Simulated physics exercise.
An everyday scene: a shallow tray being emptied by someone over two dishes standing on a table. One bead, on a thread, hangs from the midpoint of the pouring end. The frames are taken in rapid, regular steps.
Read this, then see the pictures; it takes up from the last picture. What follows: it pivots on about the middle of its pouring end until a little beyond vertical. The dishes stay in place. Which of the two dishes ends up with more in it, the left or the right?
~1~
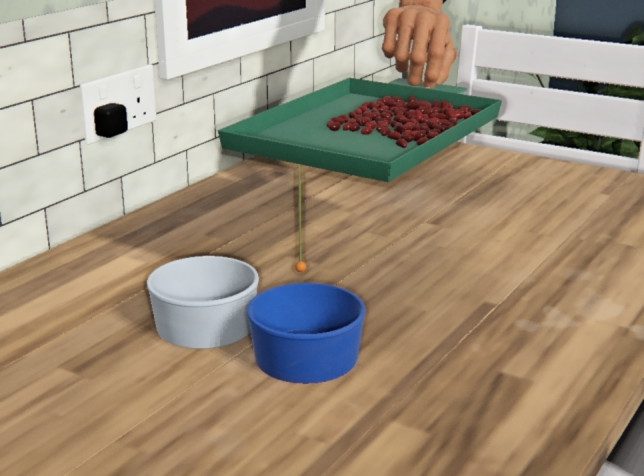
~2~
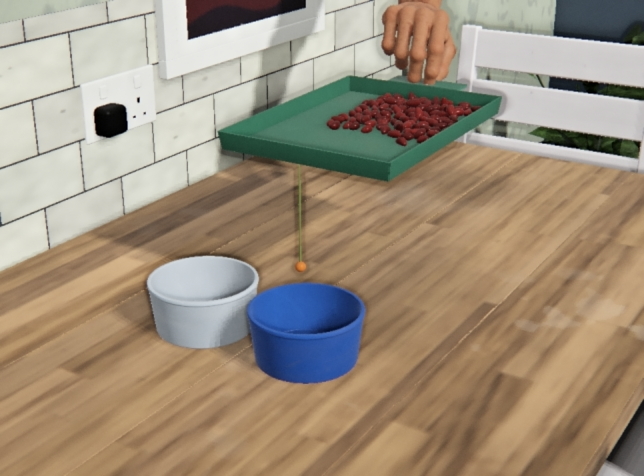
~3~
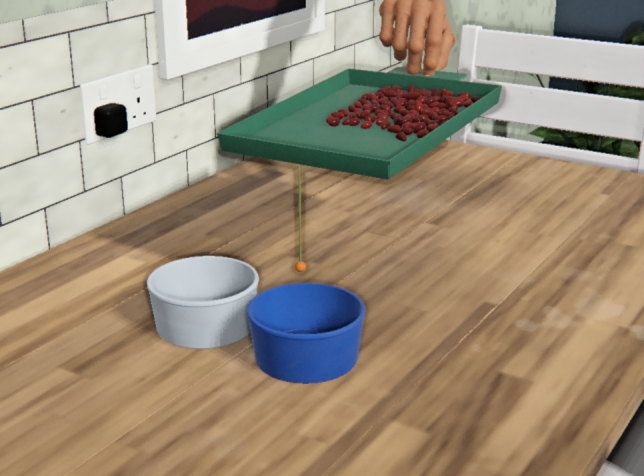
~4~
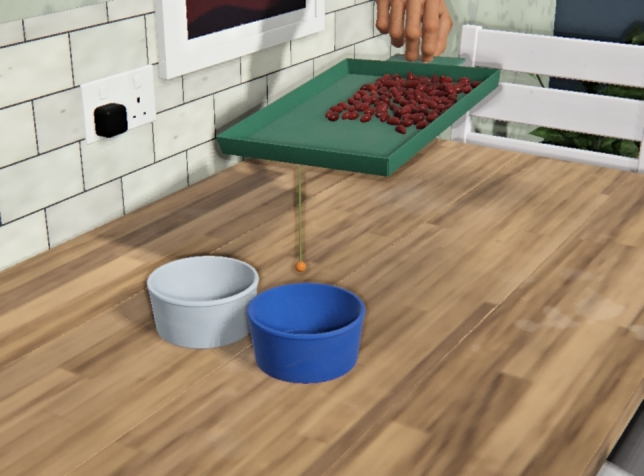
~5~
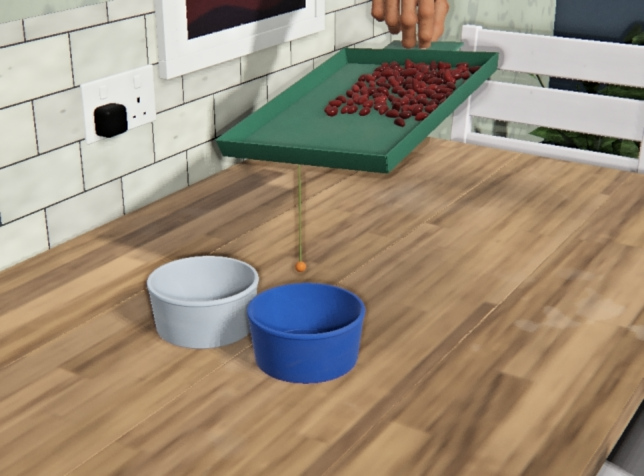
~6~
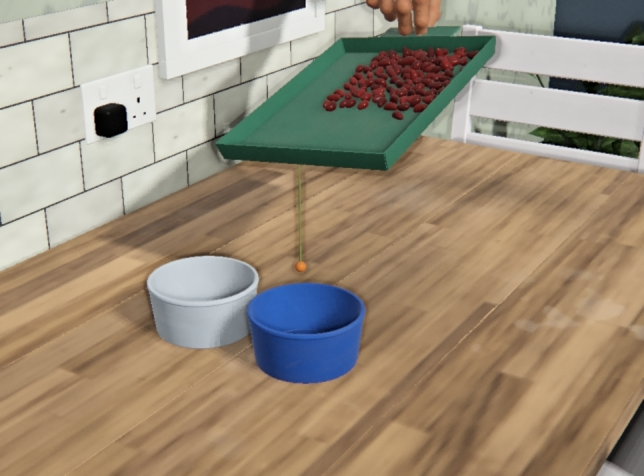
The left one.
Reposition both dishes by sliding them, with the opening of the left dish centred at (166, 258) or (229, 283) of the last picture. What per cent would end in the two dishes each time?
60 %, 70 %.
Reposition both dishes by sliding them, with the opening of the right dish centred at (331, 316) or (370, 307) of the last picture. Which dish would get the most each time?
The first time the left-side one comes out ahead, the second time the left-side one.
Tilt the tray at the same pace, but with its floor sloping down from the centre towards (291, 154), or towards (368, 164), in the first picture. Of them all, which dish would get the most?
At the first place the left-hand dish, at the second right.
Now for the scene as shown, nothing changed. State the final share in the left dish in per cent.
Result: Some 80 % of the load.
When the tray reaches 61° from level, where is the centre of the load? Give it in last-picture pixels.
In the last view, the load is centred near (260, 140).
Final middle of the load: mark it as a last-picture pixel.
About pixel (206, 312).
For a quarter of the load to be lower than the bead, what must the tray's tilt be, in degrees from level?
Close to 80° of tilt at that moment.
Soon, tray tipped steeply; nearly all on the tray; a stray few in the air.
A while on, tray tipped right over; about half on the tray; about a third in the left dish; a small part outside both; a small part in the air.
Towards the end, tray tipped past a quarter turn; a stray few in the right dish; most in the left dish; about a quarter outside both.
Finally, tray tipped past a quarter turn; a stray few in the right dish; most in the left dish; about a quarter outside both.
